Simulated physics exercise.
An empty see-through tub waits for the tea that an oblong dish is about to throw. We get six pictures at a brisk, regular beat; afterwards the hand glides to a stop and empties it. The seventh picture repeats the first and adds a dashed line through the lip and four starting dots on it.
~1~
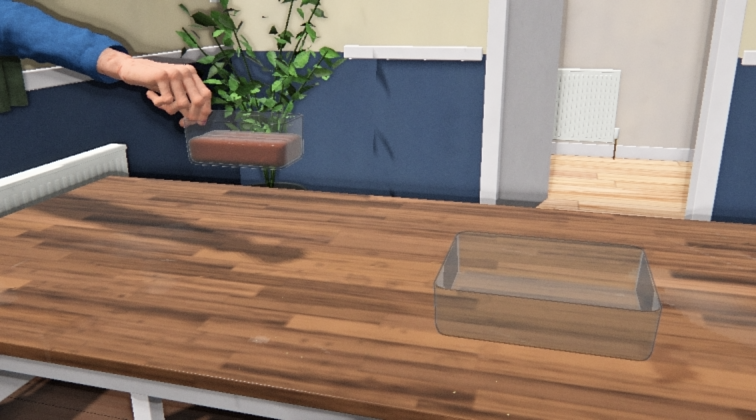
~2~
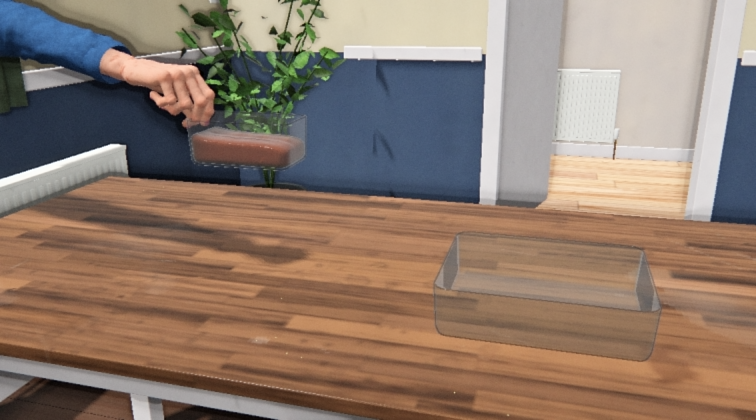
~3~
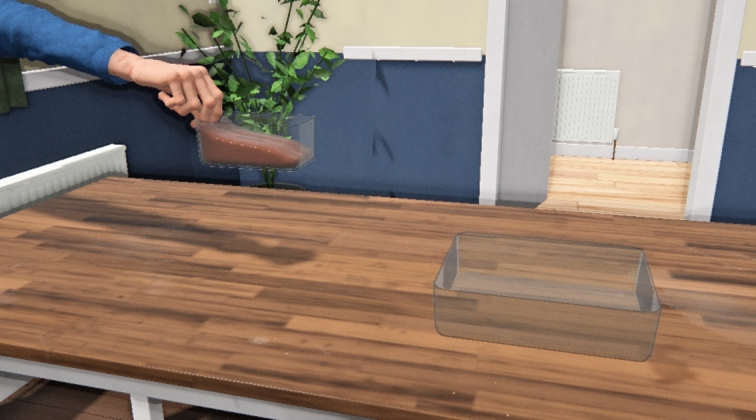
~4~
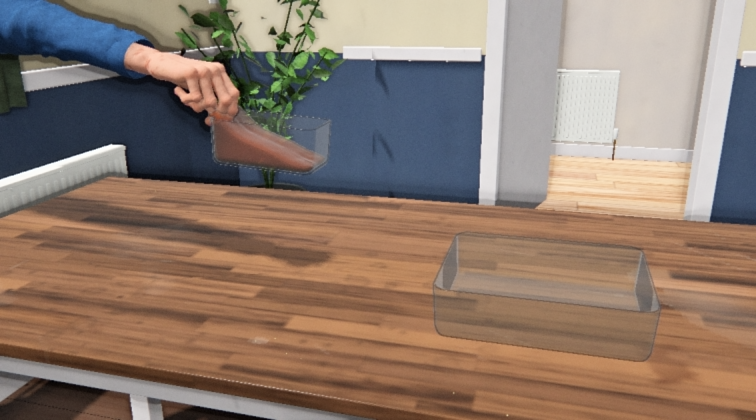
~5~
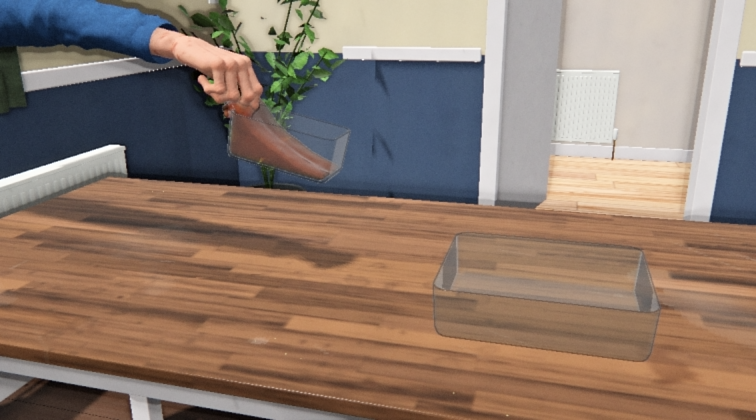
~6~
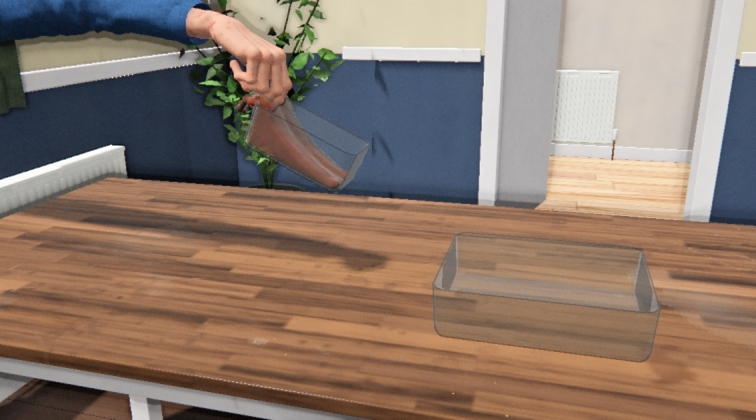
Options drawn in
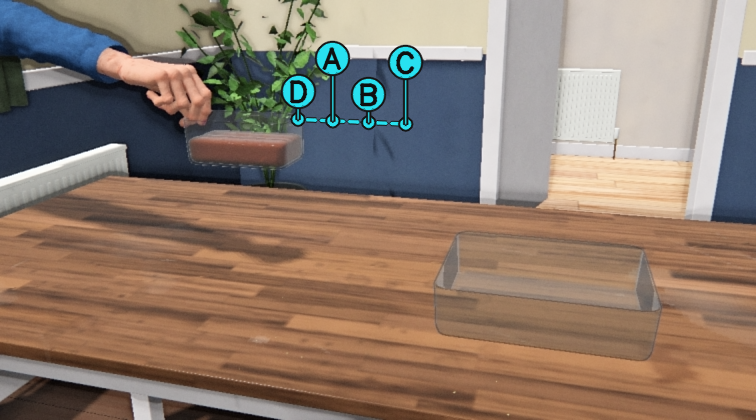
The clip opens with a hand in a blue sleeve holding a clear oblong dish of reddish-brown tea above a wooden table, left of an empty see-through tub. The hand moves the dish slightly right, and the tea sloshes inside. The dish then tilts down toward the right, the tea slanting along it.
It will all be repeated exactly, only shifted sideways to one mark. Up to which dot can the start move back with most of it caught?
I would pick place A.
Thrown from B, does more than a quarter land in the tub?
Yes, clearly.
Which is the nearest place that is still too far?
The answer is D.
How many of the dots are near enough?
Three of them.
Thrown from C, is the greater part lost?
No, not at all.
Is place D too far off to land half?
Yes.
On the marked copy, A at (332, 120); B at (368, 122); C at (405, 124); D at (298, 119).
With A, about 69 % lands in the tub, 23 % falls short and 9 % goes beside or beyond.
With B, about 78 % lands in the tub, 11 % falls short and 11 % goes beside or beyond.
With C, about 83 % lands in the tub, 6 % falls short and 10 % goes beside or beyond.
With D, about 32 % lands in the tub, 62 % falls short and 5 % goes beside or beyond.
